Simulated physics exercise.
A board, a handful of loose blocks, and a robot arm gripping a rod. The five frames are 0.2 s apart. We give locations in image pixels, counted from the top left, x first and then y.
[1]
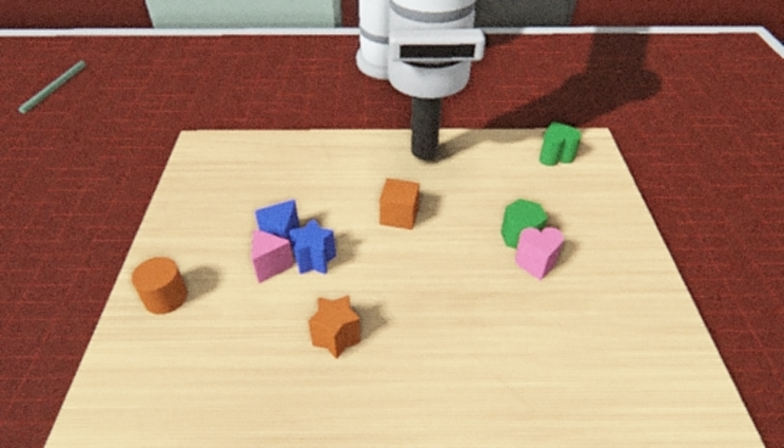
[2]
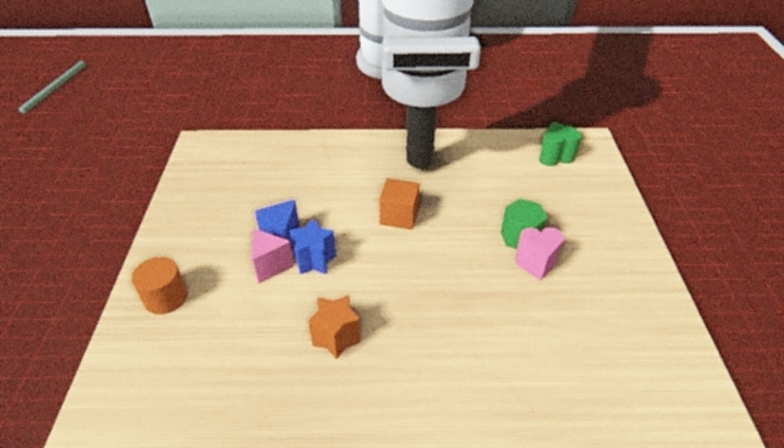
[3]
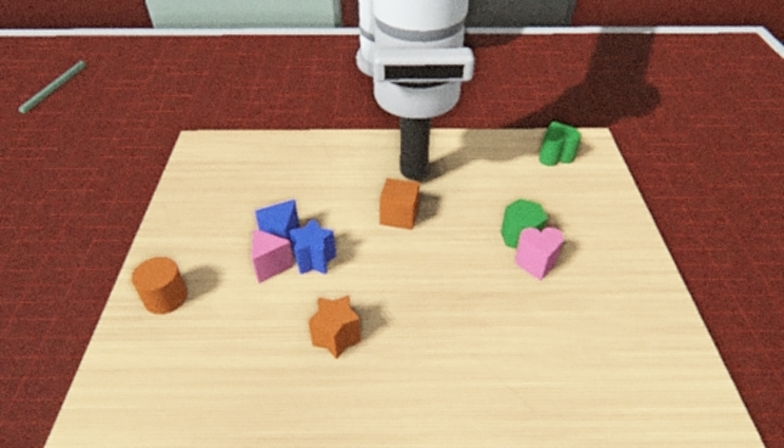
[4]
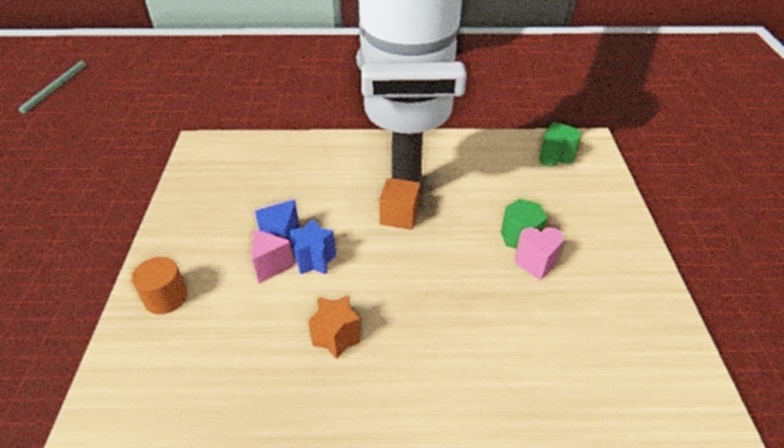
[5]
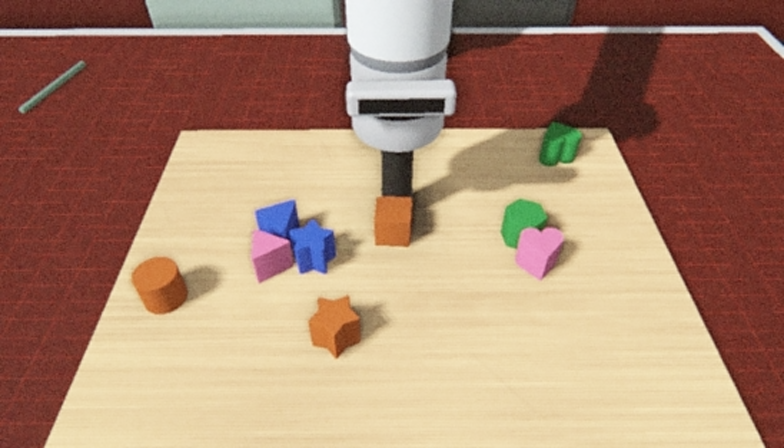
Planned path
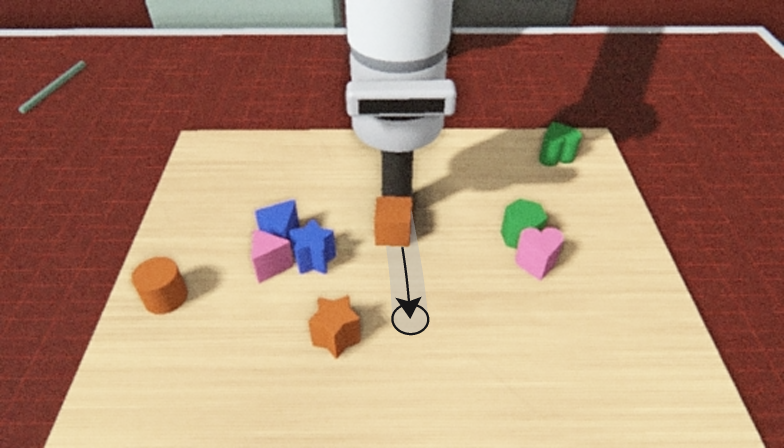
On a pale wooden board set over a dark red surface, colourful blocks lie scattered while a robot arm holds a dark rod near the far edge. The rod moves toward the viewer and slightly left to the orange square block, then pushes it a short way nearer; the other blocks stay still.
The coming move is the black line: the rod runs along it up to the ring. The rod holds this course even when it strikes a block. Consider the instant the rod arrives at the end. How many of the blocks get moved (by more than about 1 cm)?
Looking at the path, I think only one of the blocks ends up more than 1 cm away.
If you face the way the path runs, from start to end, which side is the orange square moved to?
My answer: Right.
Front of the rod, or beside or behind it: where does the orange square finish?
Prediction: Slipped aside.
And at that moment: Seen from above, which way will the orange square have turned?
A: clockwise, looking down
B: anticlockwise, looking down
My answer is option A.
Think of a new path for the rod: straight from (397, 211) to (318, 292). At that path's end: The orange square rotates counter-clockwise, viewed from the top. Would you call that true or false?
True - the claim holds.
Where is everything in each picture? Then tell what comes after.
Rod tip (424, 152); block tops, orange star (334, 313); orange square (400, 191), in the first picture.
Rod (420, 161); blocks unchanged, in the second picture.
Rod (414, 172); blocks unchanged, in the third picture.
Rod (406, 186); blocks unchanged, in the fourth picture.
Rod (397, 203); orange star (334, 313); orange square (393, 209), in the fifth picture.
Path on the board, from (397, 211) directly to (410, 319).
What follows on the original path. One third of the way, rod (402, 235); orange square (389, 242), turned 25° clockwise.
Two thirds of the way, rod (407, 271); orange square (377, 272), turned 55° clockwise.
At the end, rod (411, 311); orange star in place; orange square (370, 279), turned 80° clockwise.
